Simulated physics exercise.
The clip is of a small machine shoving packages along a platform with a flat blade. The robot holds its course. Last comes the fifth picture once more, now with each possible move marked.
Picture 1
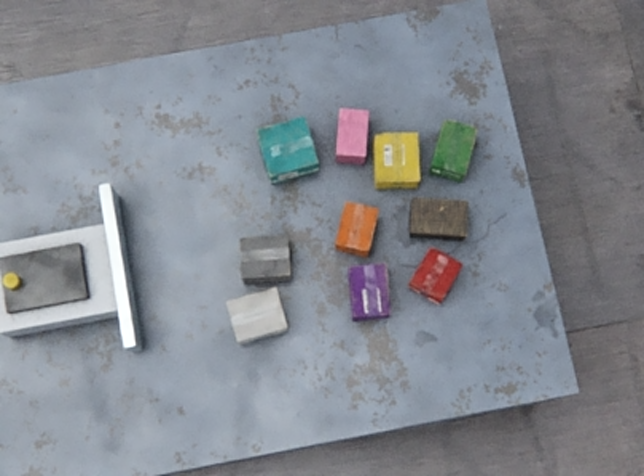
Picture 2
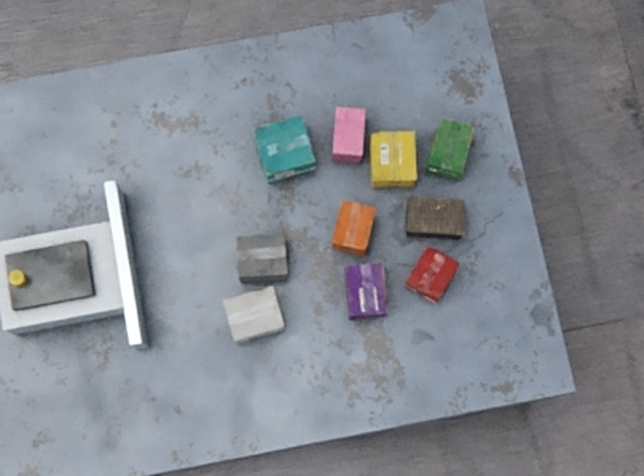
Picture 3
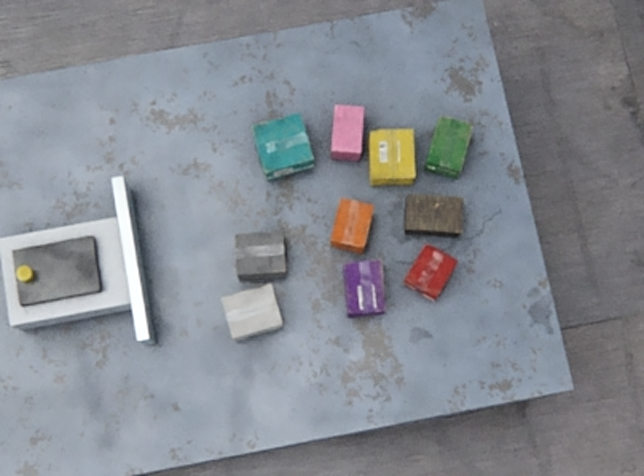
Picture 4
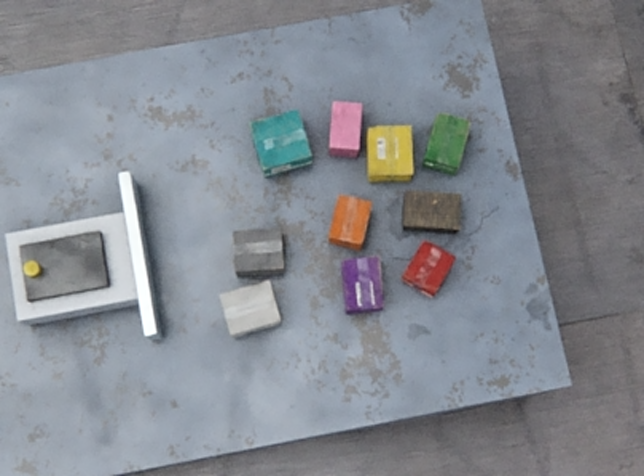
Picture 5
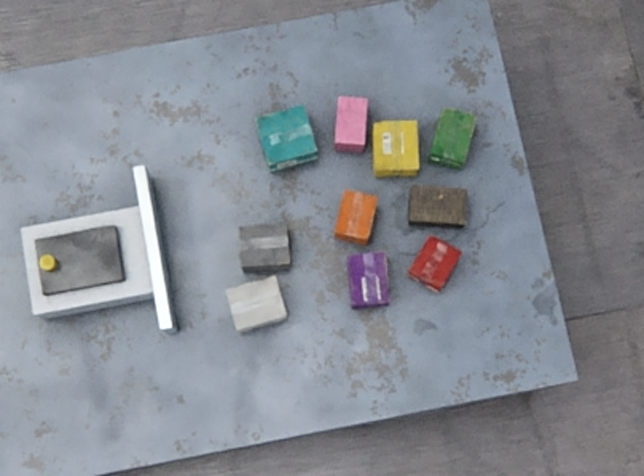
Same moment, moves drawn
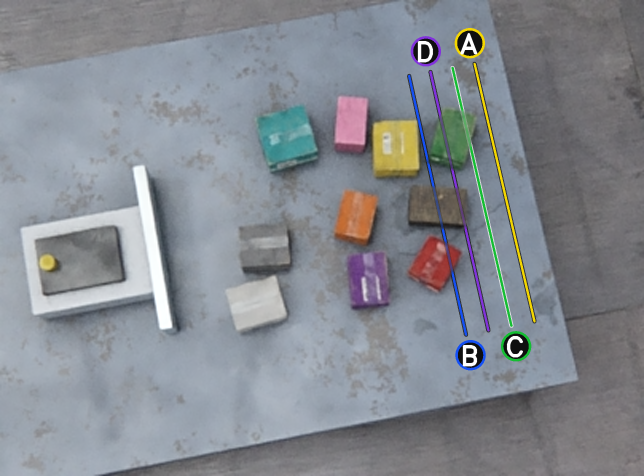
White robot with a flat front blade creeping right across a worn grey platform towards a loose cluster of colourful, unmoving boxes.
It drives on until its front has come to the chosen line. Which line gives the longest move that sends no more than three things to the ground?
No fourth one falls up to D.
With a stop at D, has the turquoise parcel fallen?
By then, no.
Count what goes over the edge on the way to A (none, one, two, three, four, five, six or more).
In all, five.
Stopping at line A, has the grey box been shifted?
By then, yes.
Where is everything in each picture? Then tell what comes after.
In the first picture, green box (453, 151); purple box (369, 293); white box (258, 317).
In the second picture, robot (56, 274); red box (432, 275).
In the third picture, robot (63, 270); yellow parcel (391, 158).
In the fourth picture, robot (71, 265); orange parcel (350, 223).
In the fifth picture, robot (86, 259); black crate (438, 208); green box (452, 139); purple box (369, 281).
On the copy, A at (504, 190); B at (437, 202); C at (481, 194); D at (459, 198).
On D. First, robot (198, 237); white box (310, 296); grey box (297, 240).
Then, robot (309, 216); black crate (487, 195); red box (493, 244).
Finally, robot (395, 200); red box over the edge; black crate over the edge; two fallen.
By contrast, A drops five; B is within the limit but short; C drops five.
